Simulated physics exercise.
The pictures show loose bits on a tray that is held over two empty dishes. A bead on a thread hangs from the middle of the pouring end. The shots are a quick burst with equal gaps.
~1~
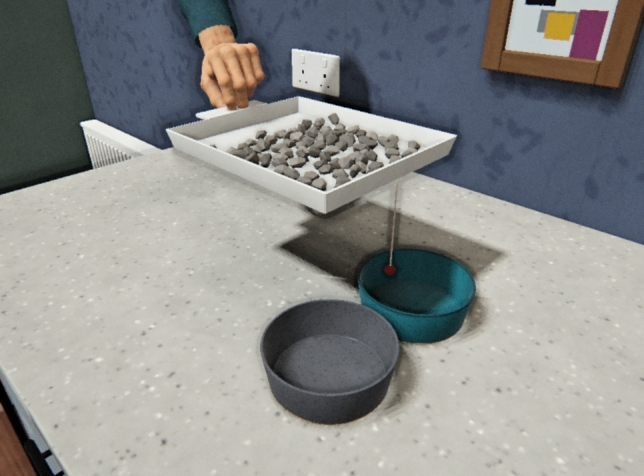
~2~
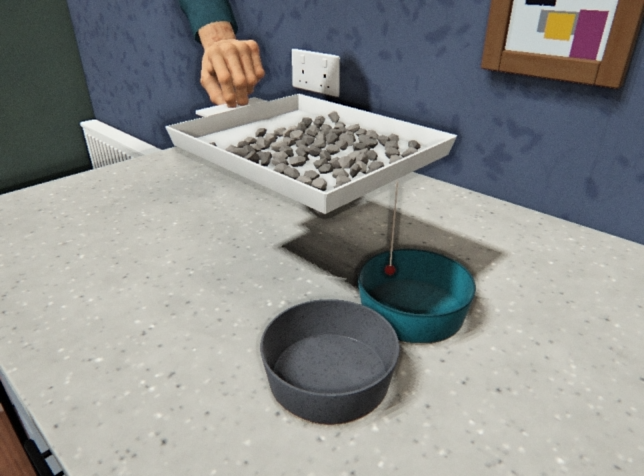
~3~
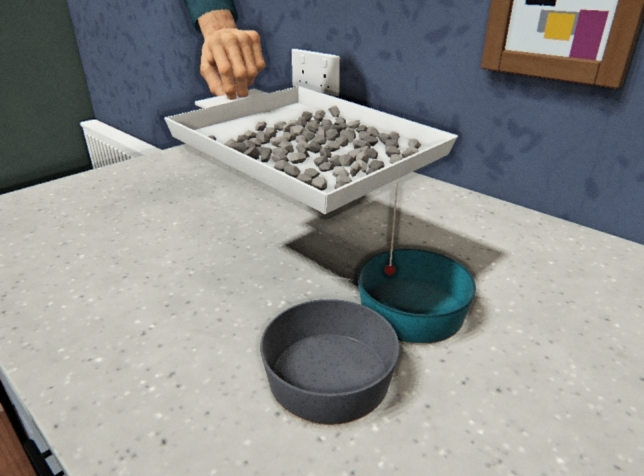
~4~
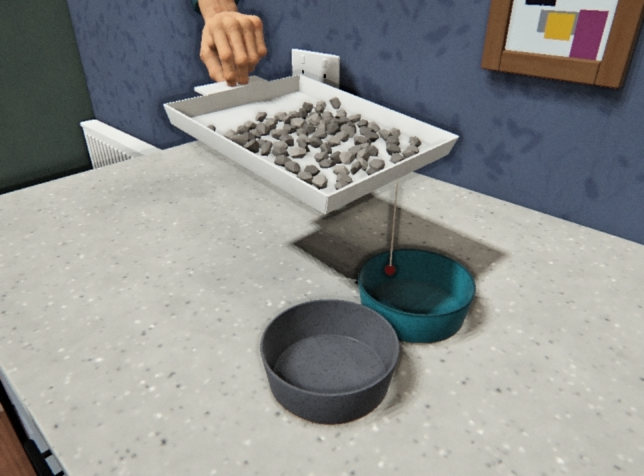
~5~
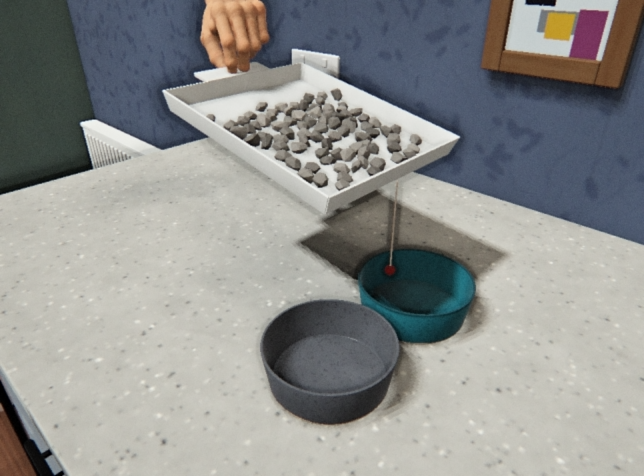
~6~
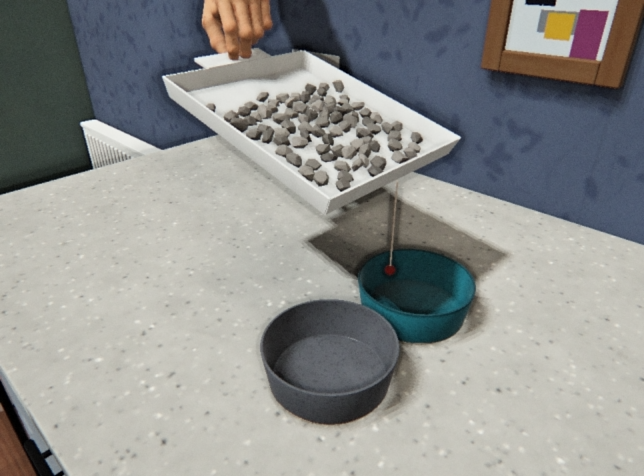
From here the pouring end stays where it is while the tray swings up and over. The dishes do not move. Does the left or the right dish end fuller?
Fuller: The right dish.
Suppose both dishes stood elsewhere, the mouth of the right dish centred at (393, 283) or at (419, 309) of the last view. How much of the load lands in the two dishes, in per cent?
Roughly 30 per cent, and 70 per cent.
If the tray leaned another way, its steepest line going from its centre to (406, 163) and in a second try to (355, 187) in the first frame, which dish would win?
At the first place the right one, at the second the dish on the left.
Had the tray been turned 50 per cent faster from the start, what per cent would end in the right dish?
About 40 per cent.
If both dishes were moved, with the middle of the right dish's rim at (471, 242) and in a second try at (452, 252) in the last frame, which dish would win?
In turn: The left one; the left-hand dish.
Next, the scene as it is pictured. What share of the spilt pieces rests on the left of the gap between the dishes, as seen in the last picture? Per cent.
Near 0 %.
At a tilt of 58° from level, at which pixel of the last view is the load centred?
Around (388, 142).
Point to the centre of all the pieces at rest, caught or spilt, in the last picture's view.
At about (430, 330).
Soon after the last picture, tray tipped steeply; nearly all on the tray; a stray few in the air.
A little later, tray tipped right over; about half on the tray; a stray few in the left dish; a small part in the right dish; a small part outside both; a small part in the air.
Later still, tray tipped past a quarter turn; about a quarter in the left dish; about a third in the right dish; about a third outside both.
At rest, tray tipped past a quarter turn; about a quarter in the left dish; about a third in the right dish; about a third outside both.
